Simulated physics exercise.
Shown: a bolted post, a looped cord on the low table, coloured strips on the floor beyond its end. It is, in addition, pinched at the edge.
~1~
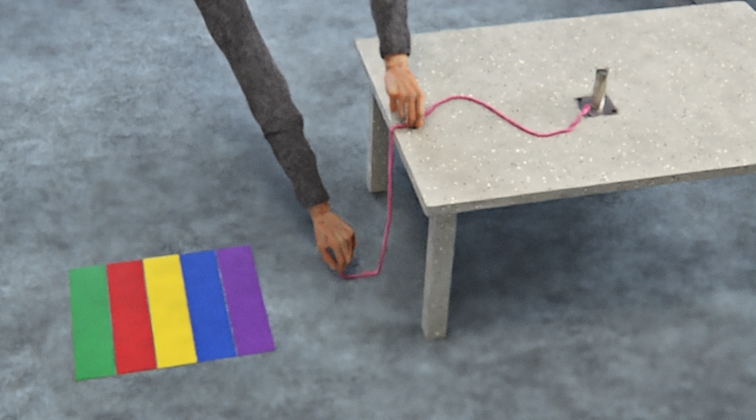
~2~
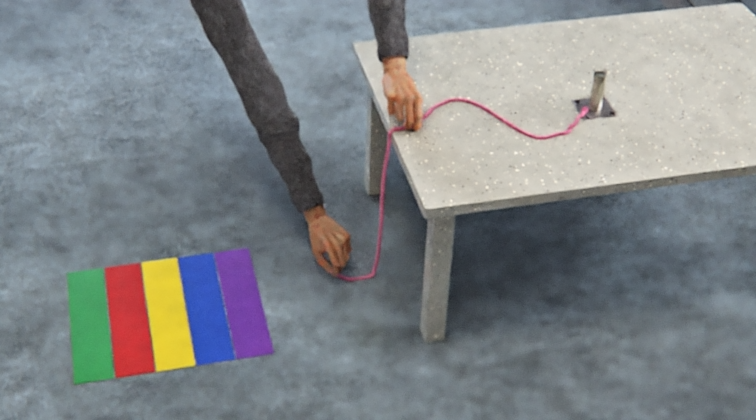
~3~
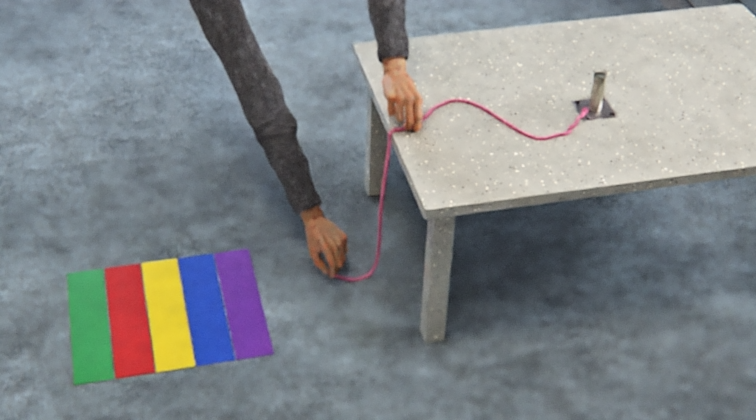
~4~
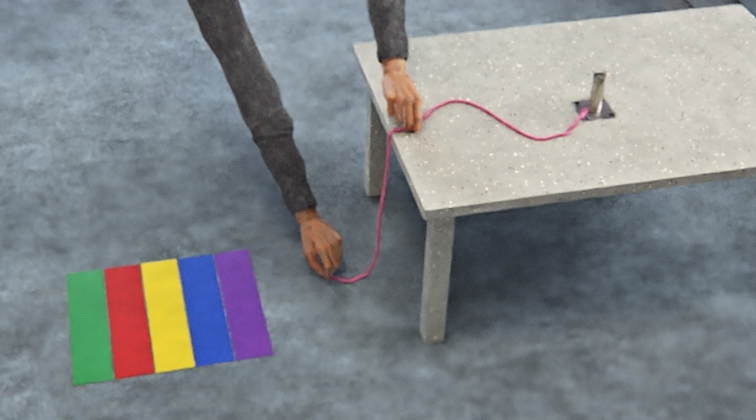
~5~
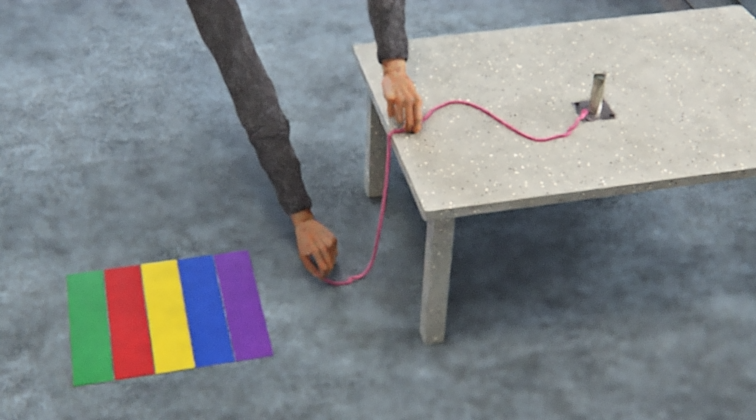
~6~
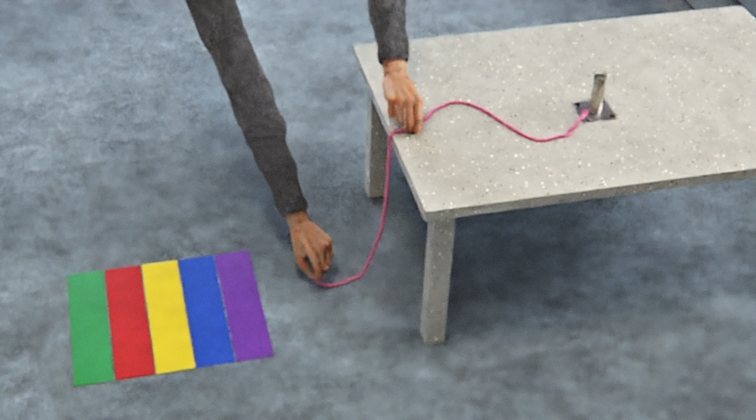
A hand slowly draws the cord's low end slightly left while another pinches it at the table edge.
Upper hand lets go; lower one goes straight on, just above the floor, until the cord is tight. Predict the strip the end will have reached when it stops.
I would say the red strip.
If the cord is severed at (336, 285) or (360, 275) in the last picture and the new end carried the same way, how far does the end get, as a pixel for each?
Going through both, you get (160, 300) and then (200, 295).
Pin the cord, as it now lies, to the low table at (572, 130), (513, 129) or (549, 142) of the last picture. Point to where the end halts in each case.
Taking the tries in turn: (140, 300), (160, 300) and (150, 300).
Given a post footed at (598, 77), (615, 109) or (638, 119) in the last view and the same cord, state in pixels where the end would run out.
Results per try: (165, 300); (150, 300); (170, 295).
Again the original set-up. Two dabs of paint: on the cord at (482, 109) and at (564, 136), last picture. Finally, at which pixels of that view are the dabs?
End: (436, 128) and then (534, 117).
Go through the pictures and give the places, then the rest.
In the first frame, end (337, 268); purple (252, 333); blue (214, 339); yellow (174, 345); red (134, 351); green (94, 357).
In the second frame, end (332, 272); cord through (570, 126) (507, 123) (442, 104) (390, 138) (382, 203) (376, 262).
In the third frame, end (329, 273).
In the fourth frame, end (324, 274); cord through (569, 128) (507, 124) (442, 105) (390, 139) (382, 205) (374, 264).
In the fifth frame, end (319, 276).
In the sixth frame, end (314, 277); cord through (570, 129) (507, 125) (443, 107) (390, 140) (385, 205) (367, 266).
Early on, end near (205, 292); over blue.
Midway, end near (155, 299); over yellow.
At the end of the slack, end near (125, 304); over red. It gets as far as the red strip.
